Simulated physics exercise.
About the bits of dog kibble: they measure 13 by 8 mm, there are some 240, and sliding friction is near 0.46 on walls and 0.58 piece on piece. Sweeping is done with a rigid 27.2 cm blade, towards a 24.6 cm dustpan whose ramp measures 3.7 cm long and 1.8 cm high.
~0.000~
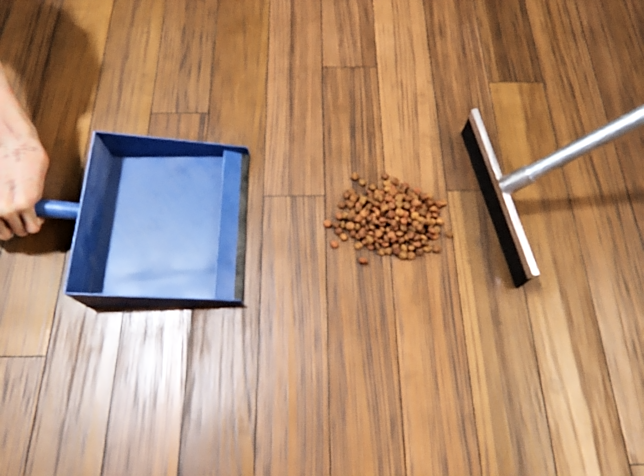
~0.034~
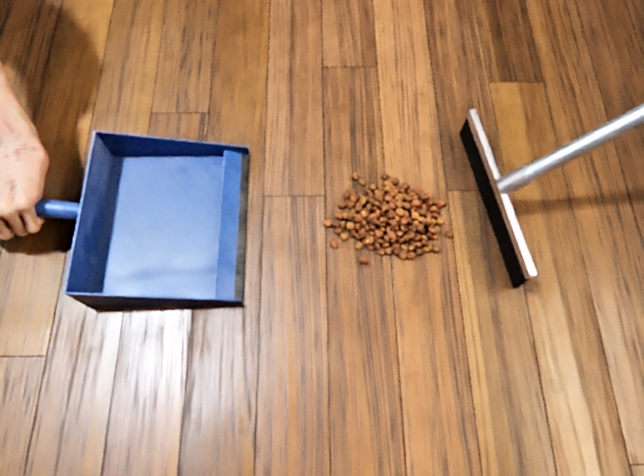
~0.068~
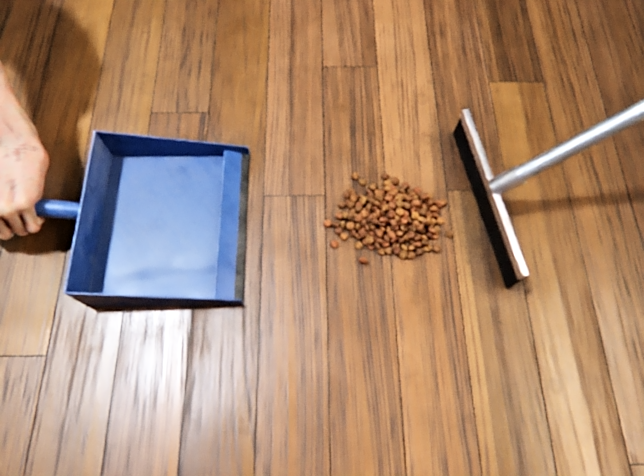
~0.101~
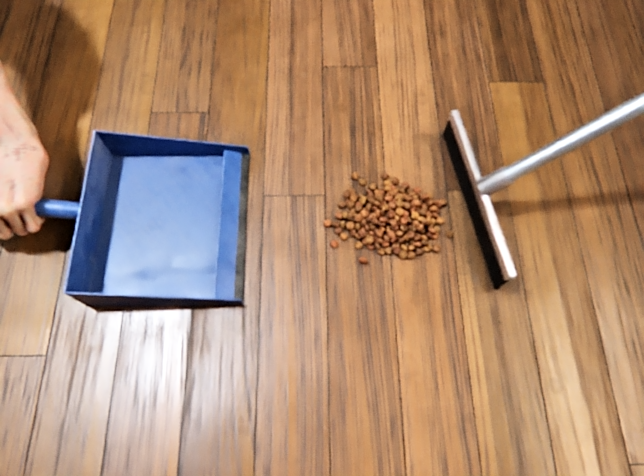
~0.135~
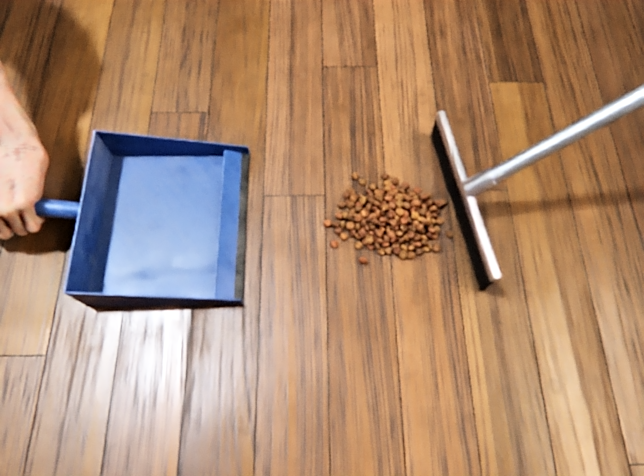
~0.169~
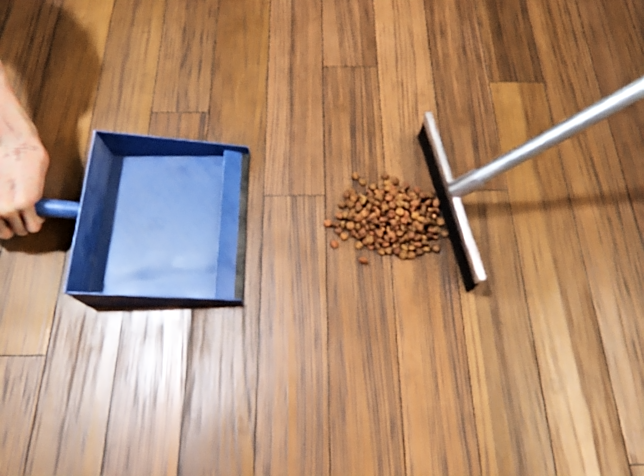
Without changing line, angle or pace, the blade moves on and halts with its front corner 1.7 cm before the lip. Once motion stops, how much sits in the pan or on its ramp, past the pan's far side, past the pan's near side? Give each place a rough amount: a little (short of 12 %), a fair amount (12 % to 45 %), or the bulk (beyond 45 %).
Pan: A fair amount; far side: A little; near side: A little.
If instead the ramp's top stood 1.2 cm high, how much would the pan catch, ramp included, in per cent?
In that case roughly 30 percent.
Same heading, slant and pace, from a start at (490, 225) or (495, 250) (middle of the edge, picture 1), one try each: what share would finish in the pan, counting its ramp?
I'd put it near 30 per cent for the first and near 30 per cent for the second.
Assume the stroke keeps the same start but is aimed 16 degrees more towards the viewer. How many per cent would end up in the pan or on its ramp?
Estimate: 30 % in pan or on ramp.
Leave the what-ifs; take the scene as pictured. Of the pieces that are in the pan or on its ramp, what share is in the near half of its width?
About 40 %.
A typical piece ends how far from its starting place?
About 22 cm.
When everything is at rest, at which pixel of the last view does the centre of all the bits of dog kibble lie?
Est. centre at rest: (252, 231) px.
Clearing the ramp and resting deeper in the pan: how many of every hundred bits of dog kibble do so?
Around 5 percent.
After 0.38 s, middle of the blade 17 cm from the lip; 0 % over the lip, far side 0 %, near side 0 %.
After 0.53 s, middle of the blade 8 cm from the lip; 0 % over the lip, far side 0 %, near side 0 %.
Then, at 0.80 s, middle of the blade 4 cm from the lip; 25 % over the lip, far side 0 %, near side 5 %.
At rest (1.3 s), pan 25 %, far side 0 %, near side 5 %, in front of the lip or behind the blade 70 %.
